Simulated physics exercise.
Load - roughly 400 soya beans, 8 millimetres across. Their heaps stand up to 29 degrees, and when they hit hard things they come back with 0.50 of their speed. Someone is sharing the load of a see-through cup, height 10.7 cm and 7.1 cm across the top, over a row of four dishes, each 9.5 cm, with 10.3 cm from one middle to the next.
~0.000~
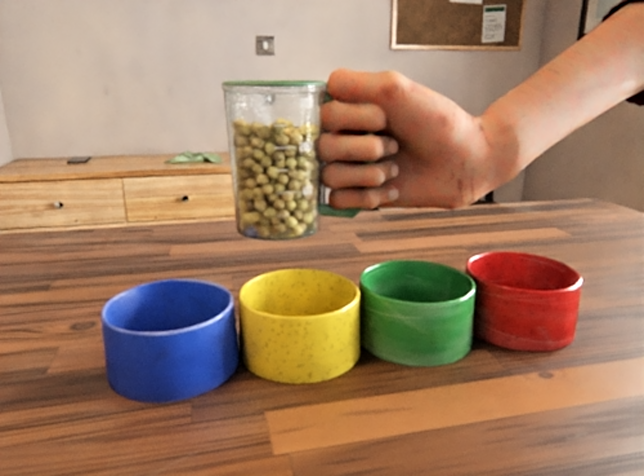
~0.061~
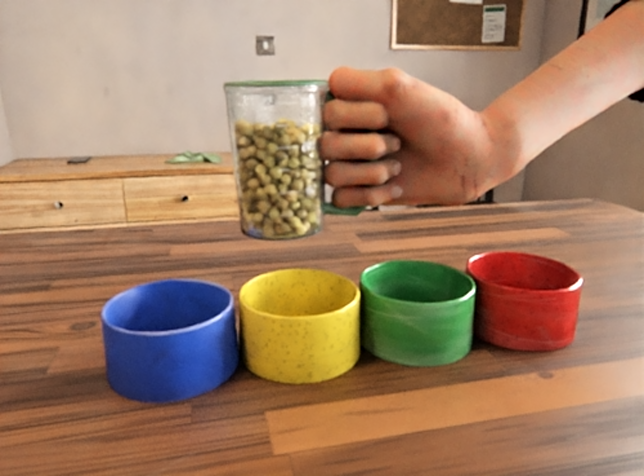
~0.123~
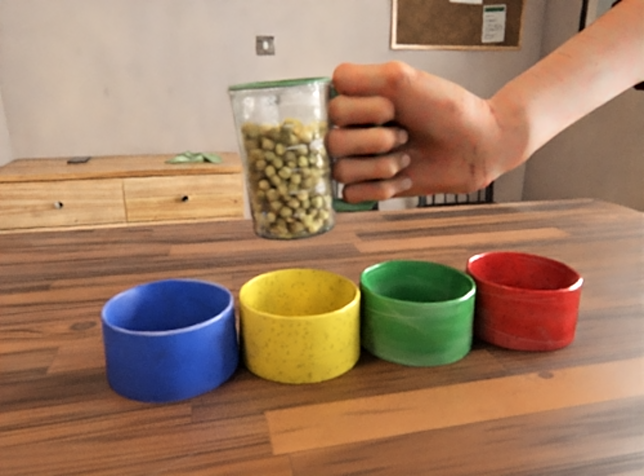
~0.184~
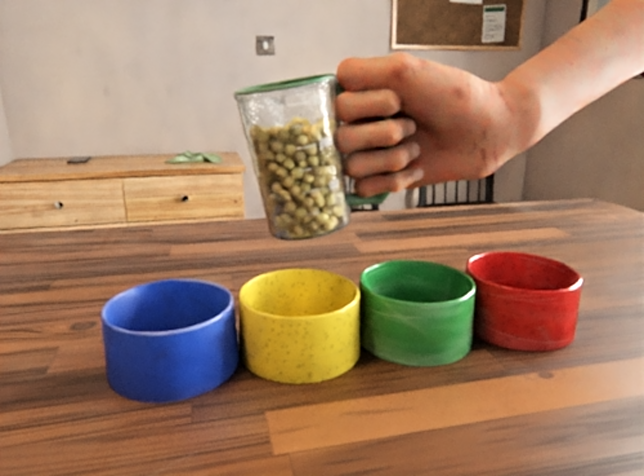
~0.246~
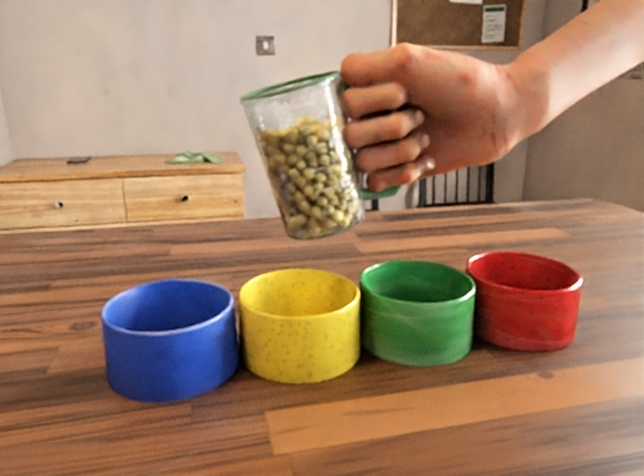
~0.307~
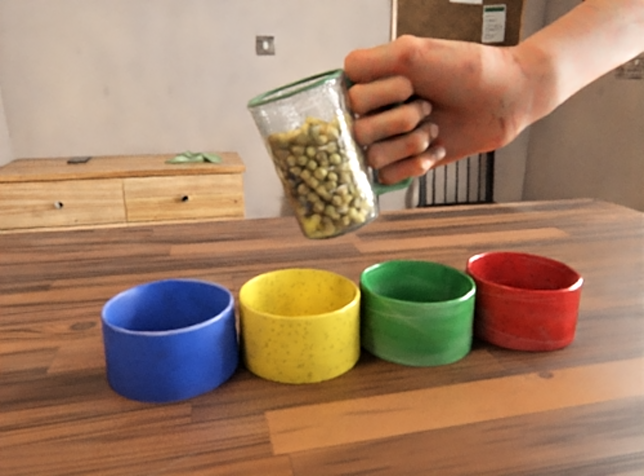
A hand holding a clear cup of green beans above blue, yellow, green and red dishes, tilting it leftward while moving slightly right.
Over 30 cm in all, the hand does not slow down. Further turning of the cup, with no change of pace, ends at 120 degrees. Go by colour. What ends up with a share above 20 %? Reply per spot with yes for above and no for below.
Red: No, below. Blue: No, below. Green: Yes, above. Yellow: No, below. Counter: No, below.
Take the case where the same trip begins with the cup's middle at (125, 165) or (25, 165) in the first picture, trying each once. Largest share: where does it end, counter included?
The winner: Yellow; yellow.
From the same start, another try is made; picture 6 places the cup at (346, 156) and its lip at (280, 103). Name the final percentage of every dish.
In the end red holds 100, blue holds 0, green holds 0, yellow holds 0.
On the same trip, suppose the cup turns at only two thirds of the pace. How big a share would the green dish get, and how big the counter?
Green 0, counter 0.
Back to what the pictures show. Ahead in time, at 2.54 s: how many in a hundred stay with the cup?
Close to 0 per cent of the load, I'd guess.
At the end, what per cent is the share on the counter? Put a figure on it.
Close to 5 per cent, give or take.
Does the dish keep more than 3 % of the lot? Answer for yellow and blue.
For yellow, it does not, for blue, it does not.
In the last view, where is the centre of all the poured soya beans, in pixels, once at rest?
When it all comes to rest, the middle is near (424, 314).
After 1.24 s, tilt 92 degrees; cup holds 100 %.
After 1.87 s, tilt 120 degrees; cup holds 5 %, red 5 %, green 85 %.
Then, at 2.54 s, tilt 120 degrees; cup holds 0 %, red 10 %, green 85 %.
By 2.8 s all is still; red 10 %, blue 0 %, green 85 %, yellow 0 %, counter 5 %.
